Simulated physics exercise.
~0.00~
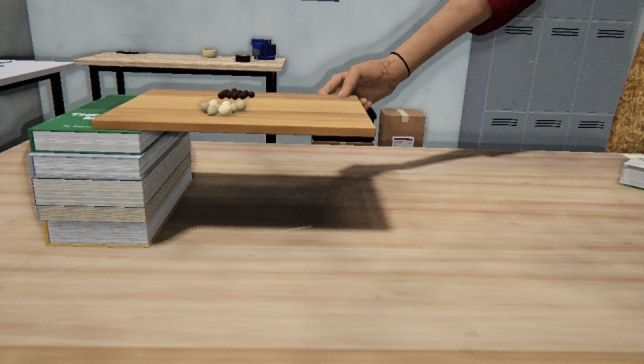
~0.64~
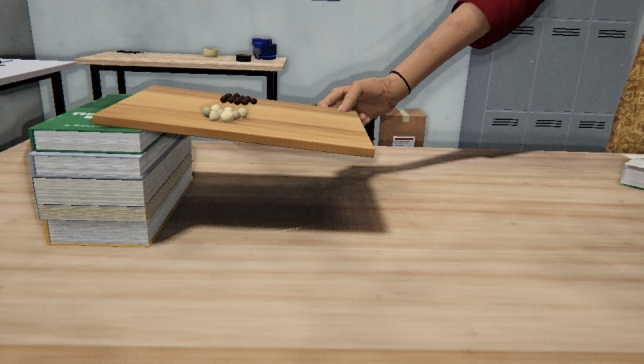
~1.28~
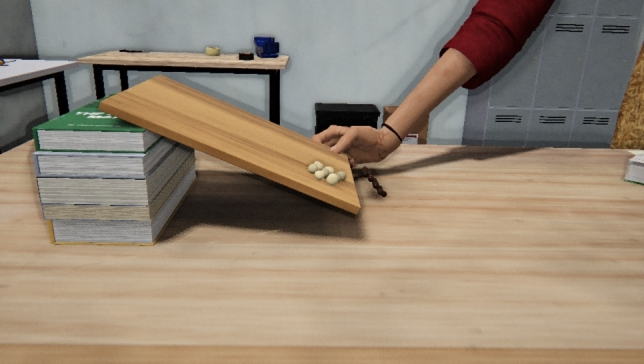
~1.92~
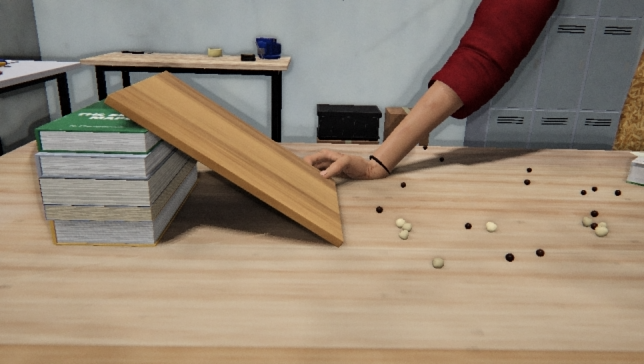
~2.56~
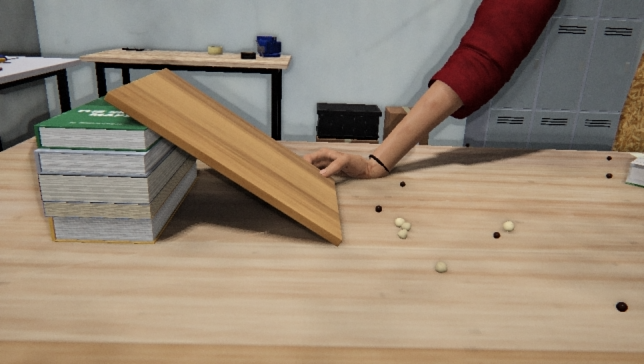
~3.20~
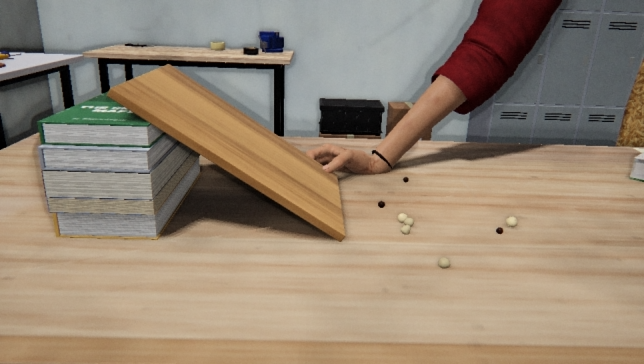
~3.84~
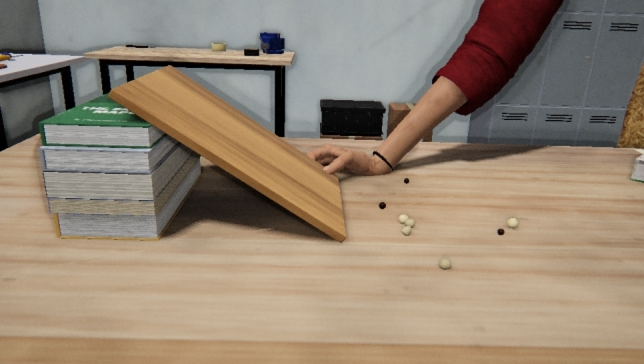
The clip opens with a wooden board held level between a stack of books on the left and a hand on the right, carrying a cluster of small dark pieces behind a cluster of cream ones. The hand lowers its end, and the board begins to tilt. As the slope steepens, both clusters slide down to the low edge, the dark ones starting to spill off. The board comes to rest on the counter, and the pieces scatter to the right. Several roll out of view, while a few cream and dark ones lie still near the hand, the dark batch having travelled farther overall.
